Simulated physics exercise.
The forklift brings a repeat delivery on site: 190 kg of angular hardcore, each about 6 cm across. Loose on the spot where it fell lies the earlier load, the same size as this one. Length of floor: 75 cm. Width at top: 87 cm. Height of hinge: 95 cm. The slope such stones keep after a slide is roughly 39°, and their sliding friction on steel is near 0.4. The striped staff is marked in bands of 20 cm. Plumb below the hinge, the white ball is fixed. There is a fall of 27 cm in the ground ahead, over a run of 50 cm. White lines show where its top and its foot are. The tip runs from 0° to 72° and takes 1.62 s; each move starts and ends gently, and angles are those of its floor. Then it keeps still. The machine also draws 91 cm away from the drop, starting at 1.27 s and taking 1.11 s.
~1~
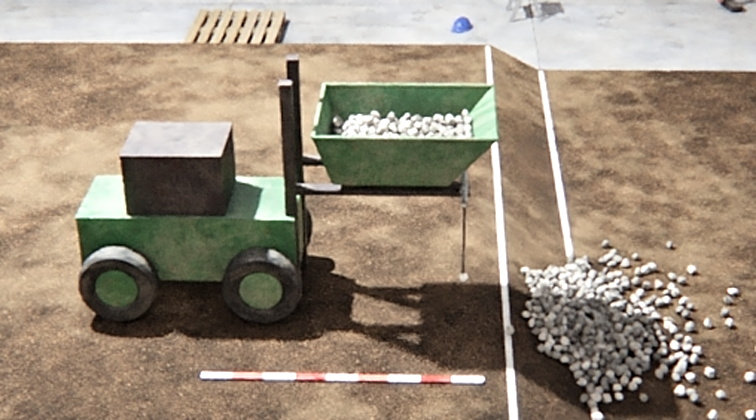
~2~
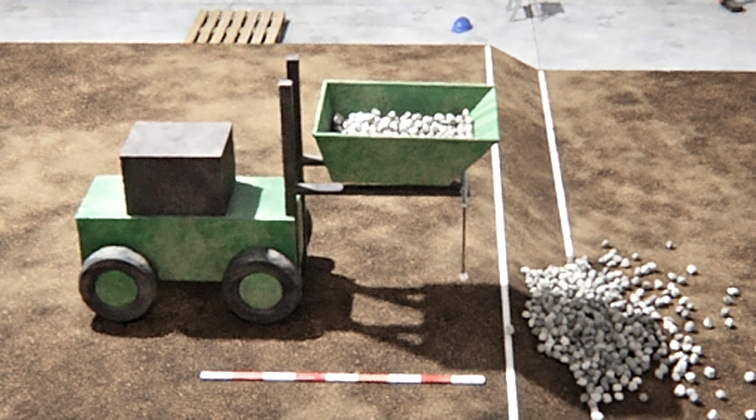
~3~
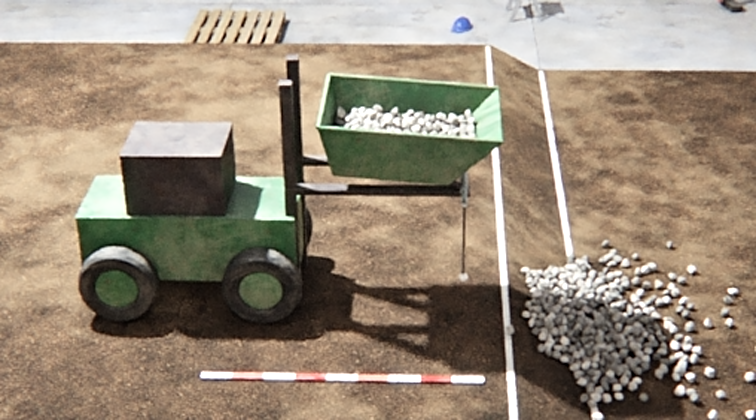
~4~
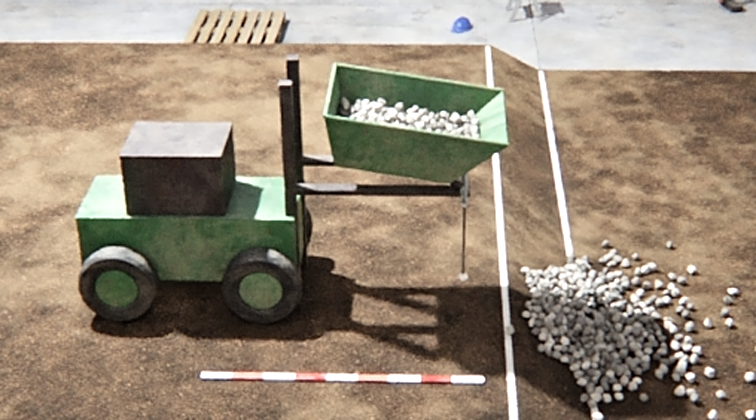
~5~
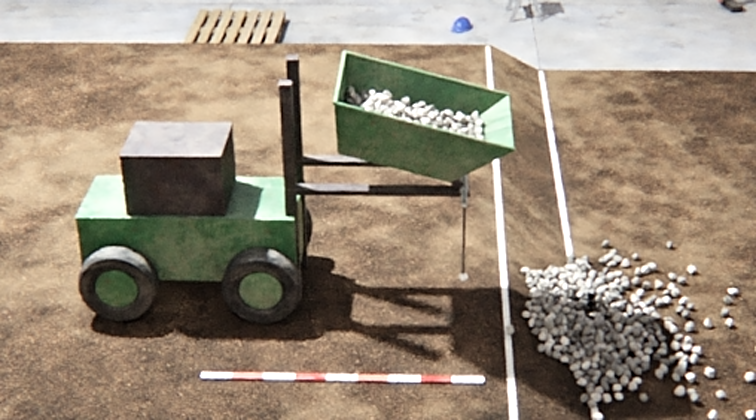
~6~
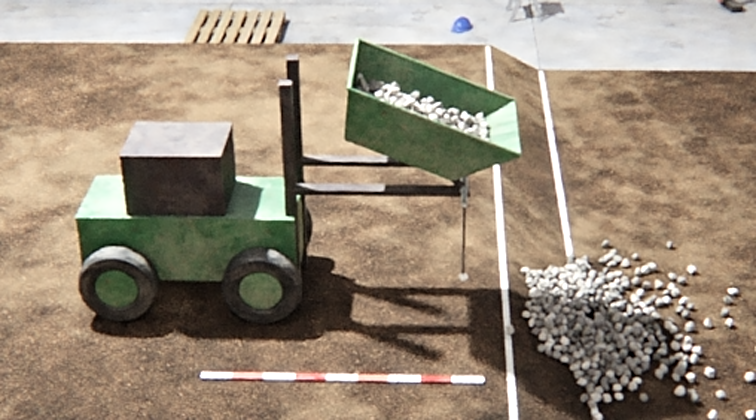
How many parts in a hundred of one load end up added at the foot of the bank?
Roughly 28 per cent of a load more.
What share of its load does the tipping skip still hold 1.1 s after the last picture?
Held: Around 50 % of the load.
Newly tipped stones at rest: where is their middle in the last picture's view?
The centre sits about (540, 295).
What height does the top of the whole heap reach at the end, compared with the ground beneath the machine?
The top ends about 12 cm above the ground.
Then, 0.6 s after the last picture the floor is at 61°; in per cent of one load, 100 in the tipping skip, 36 on the top or the slope, 64 at the foot of the bank; the foremost stones are at (745, 338).
Then, 1.1 s after the last picture the floor is at 72°; in per cent of one load, 50 in the tipping skip, 85 on the top or the slope, 65 at the foot of the bank; the foremost stones are at (745, 338).
Then, 2.2 s after the last picture the floor is at 72°; in per cent of one load, 5 in the tipping skip, 103 on the top or the slope, 92 at the foot of the bank; the foremost stones are at (745, 338).
Then, 4.6 s after the last picture the floor is at 72°; in per cent of one load, 0 in the tipping skip, 108 on the top or the slope, 92 at the foot of the bank; the foremost stones are at (745, 338). Net gain at the foot of the bank, 28.
